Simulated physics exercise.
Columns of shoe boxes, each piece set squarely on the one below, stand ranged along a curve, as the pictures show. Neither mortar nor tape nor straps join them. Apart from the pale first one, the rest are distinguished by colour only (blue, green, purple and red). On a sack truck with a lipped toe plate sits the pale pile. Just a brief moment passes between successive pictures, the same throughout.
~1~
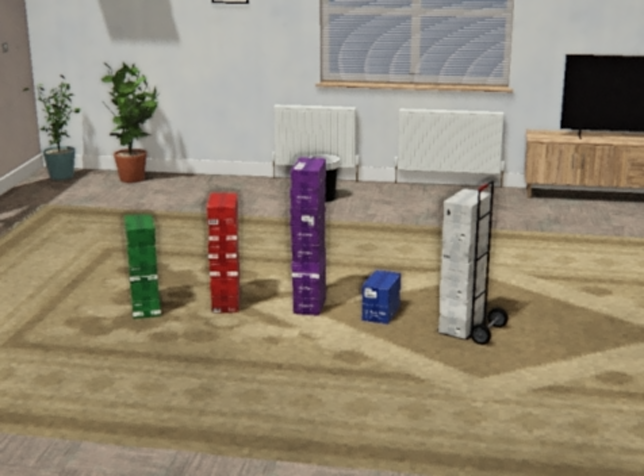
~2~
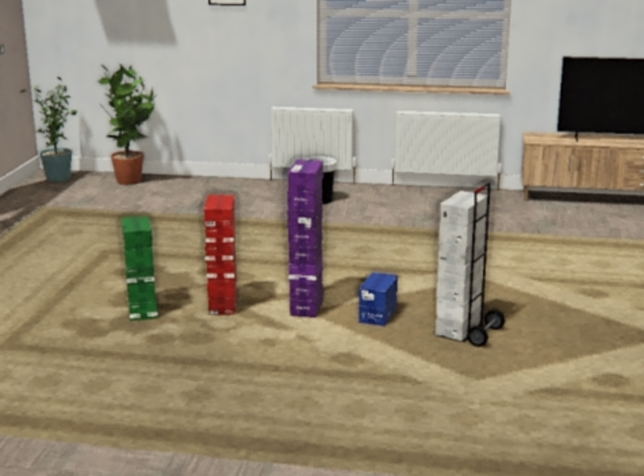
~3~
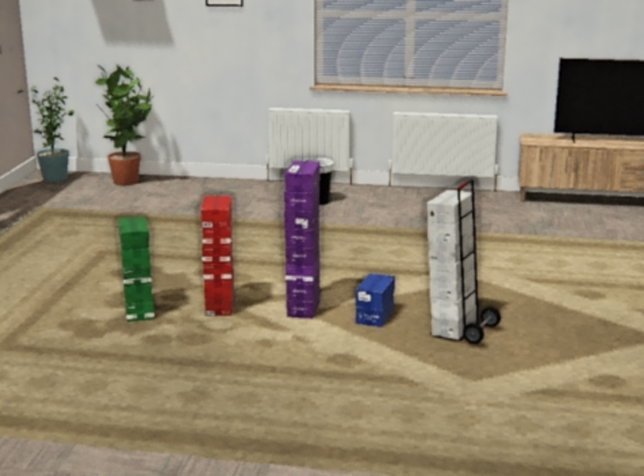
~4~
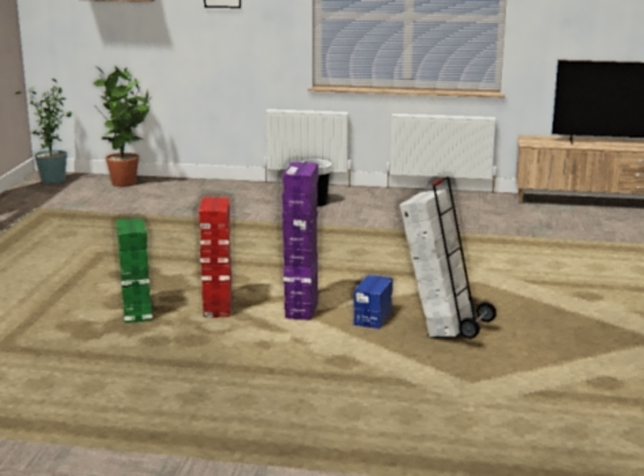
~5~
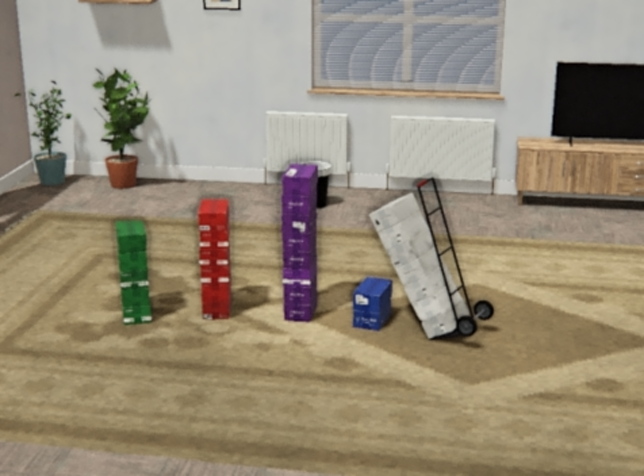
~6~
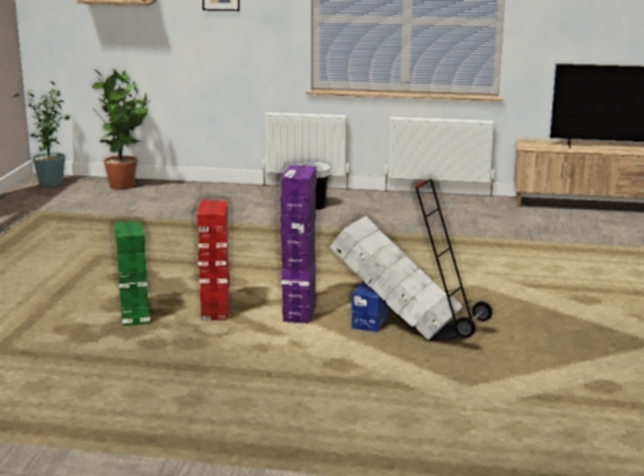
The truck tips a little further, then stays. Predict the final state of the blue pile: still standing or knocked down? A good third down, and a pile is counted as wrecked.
Still standing.
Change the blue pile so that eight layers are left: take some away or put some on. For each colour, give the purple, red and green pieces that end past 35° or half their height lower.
The end counts by colour are purple 8, red 6 and green 4.
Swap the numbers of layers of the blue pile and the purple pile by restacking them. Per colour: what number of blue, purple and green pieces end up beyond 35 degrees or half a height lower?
Once things settle, you'd count blue 8, purple 0, green 5 down.
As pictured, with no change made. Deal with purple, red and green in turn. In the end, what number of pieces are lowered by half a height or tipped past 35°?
For purple it's 0, for red it's 0 and for green it's 0.
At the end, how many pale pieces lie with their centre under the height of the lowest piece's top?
That would be 5 in total.
Shortly afterwards, 7 of the pale pile down; none of the 2 blue boxes down (0 of 21 in all colours); top blue box a little from its place.
In the end, 7 of the pale pile down; none of the 2 blue boxes down (0 of 21 in all colours); top blue box half its height from its place; top purple box unmoved. From the last view, middles, top blue box near (364, 295), top purple box near (298, 181).
